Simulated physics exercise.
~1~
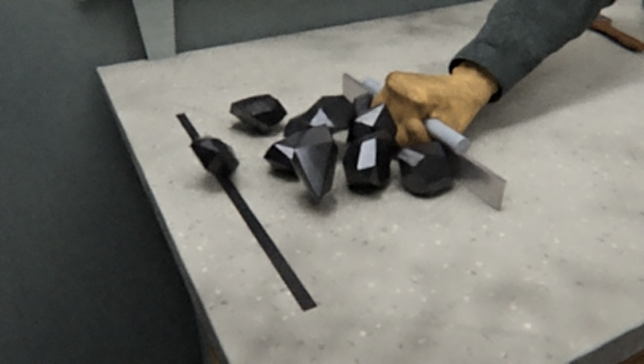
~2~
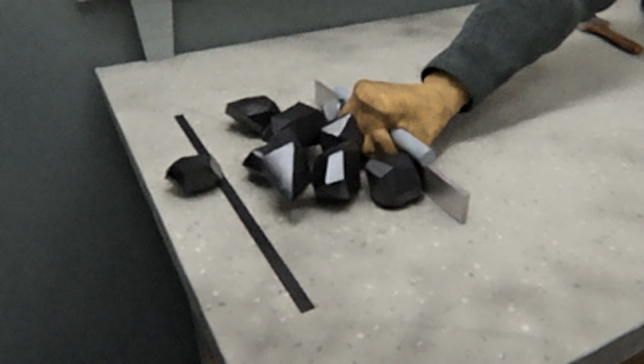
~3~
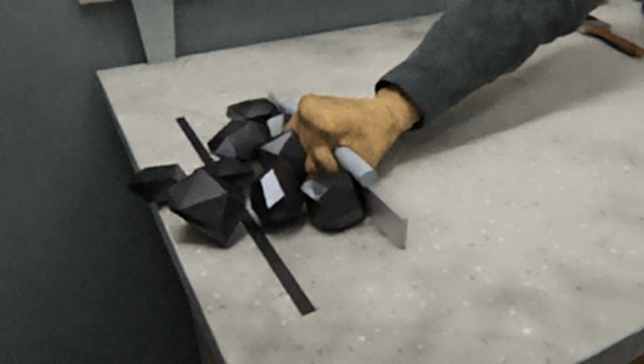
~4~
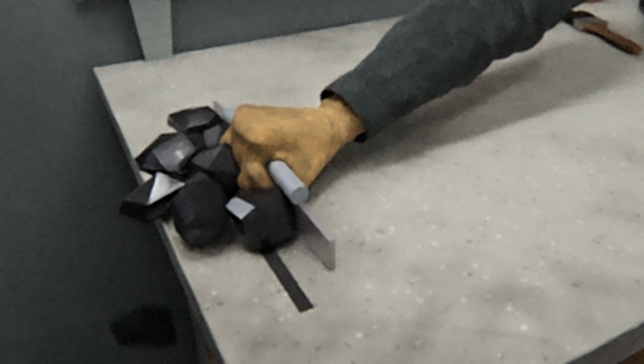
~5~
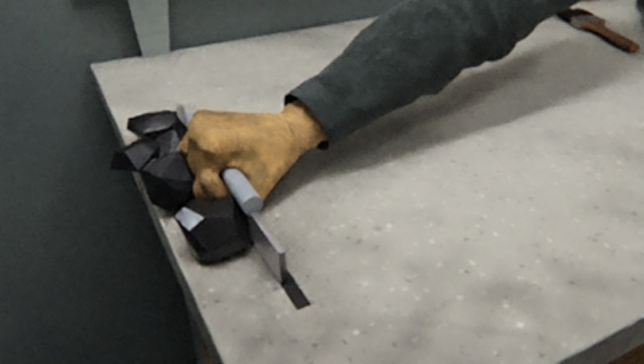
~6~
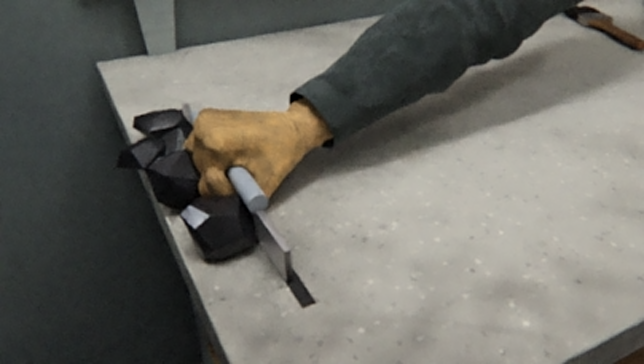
A hand in a dark sleeve grips a scraper with a grey handle and pushes a heap of black, faceted lumps leftward across a pale speckled table. One lump, ahead of the rest, slides past the strip of black tape toward the table's left edge. The heap bunches together and crosses the tape as the blade keeps following. At the edge, lumps begin to go over, and one is seen low beside the table. The scraper reaches the tape and stops, with the remaining lumps crowded along the edge, some jutting past it.
